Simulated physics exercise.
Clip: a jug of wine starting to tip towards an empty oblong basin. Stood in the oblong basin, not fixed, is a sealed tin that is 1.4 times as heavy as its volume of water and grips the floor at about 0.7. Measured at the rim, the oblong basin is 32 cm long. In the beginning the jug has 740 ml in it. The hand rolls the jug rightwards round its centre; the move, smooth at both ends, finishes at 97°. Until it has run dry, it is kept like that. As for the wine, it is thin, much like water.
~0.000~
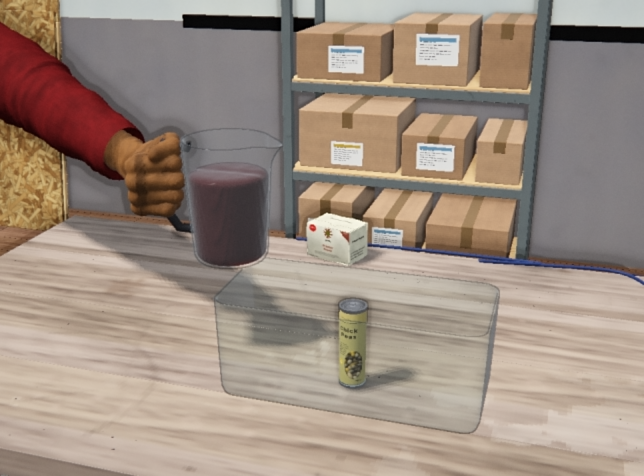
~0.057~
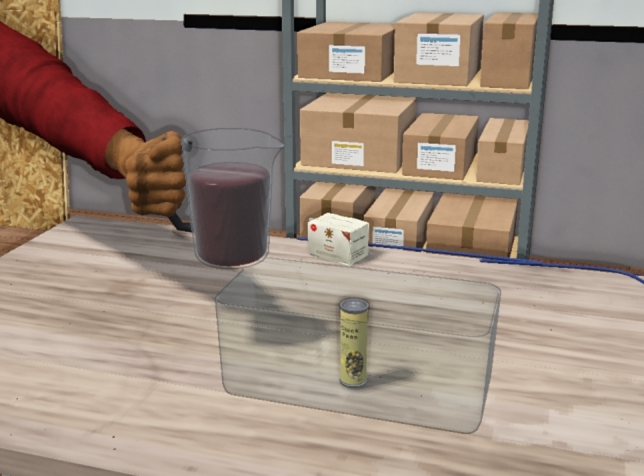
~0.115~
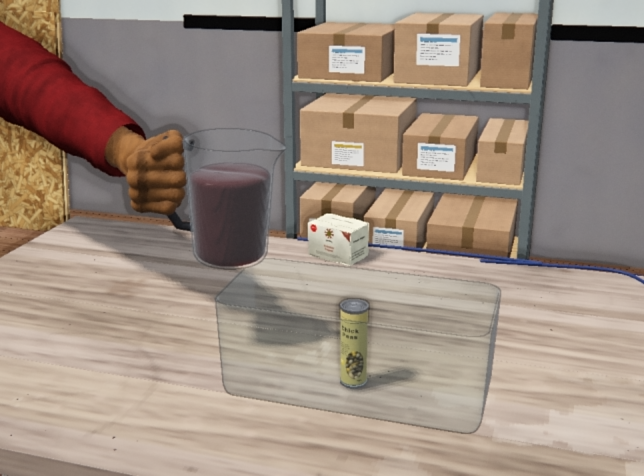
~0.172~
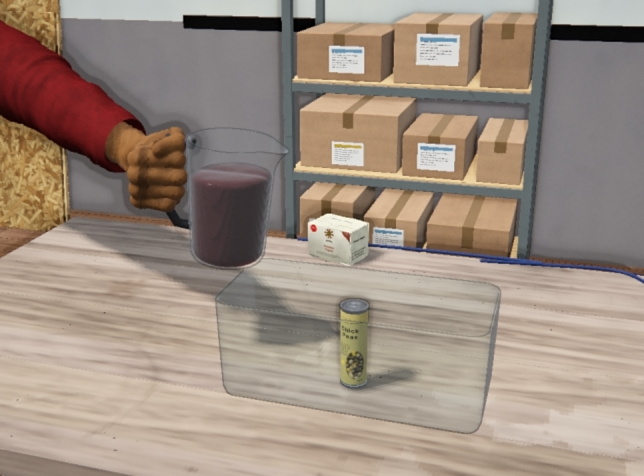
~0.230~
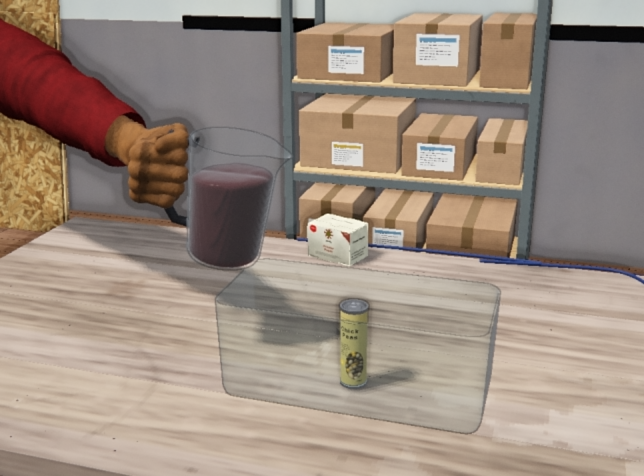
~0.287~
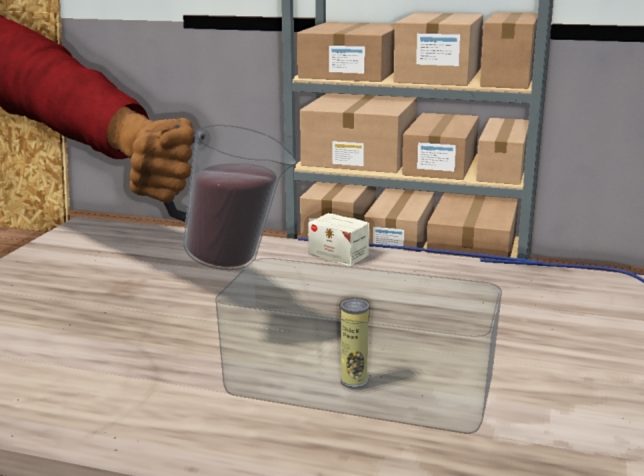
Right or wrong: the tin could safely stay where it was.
Wrong, it goes over.
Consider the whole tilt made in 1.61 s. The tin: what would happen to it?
Then it falls.
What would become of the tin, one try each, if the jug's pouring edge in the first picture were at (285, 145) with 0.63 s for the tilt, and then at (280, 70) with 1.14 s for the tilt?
Trial 1 - tin tips; trial 2 - tin stays standing.
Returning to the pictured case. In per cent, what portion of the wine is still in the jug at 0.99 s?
Close to 48 percent of the total.
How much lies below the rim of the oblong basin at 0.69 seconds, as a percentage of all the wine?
About 1%.
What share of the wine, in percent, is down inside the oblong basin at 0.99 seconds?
Some 38 per cent.
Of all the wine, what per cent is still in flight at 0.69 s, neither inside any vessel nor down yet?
Share: Roughly 7 per cent.
After 0.69 s the tilt is 65° and 93 per cent is still to pour; the tin stands where it began.
After 0.99 s the tilt is 93° and 49 per cent is still to pour; the tin stands where it began.
After 1.30 s the tilt is 97° and 11 per cent is still to pour; the tin lies on its side.
After 1.64 s the tilt is 97° and 1 per cent is still to pour; the tin lies on its side.
In the end the tin lies on its side.
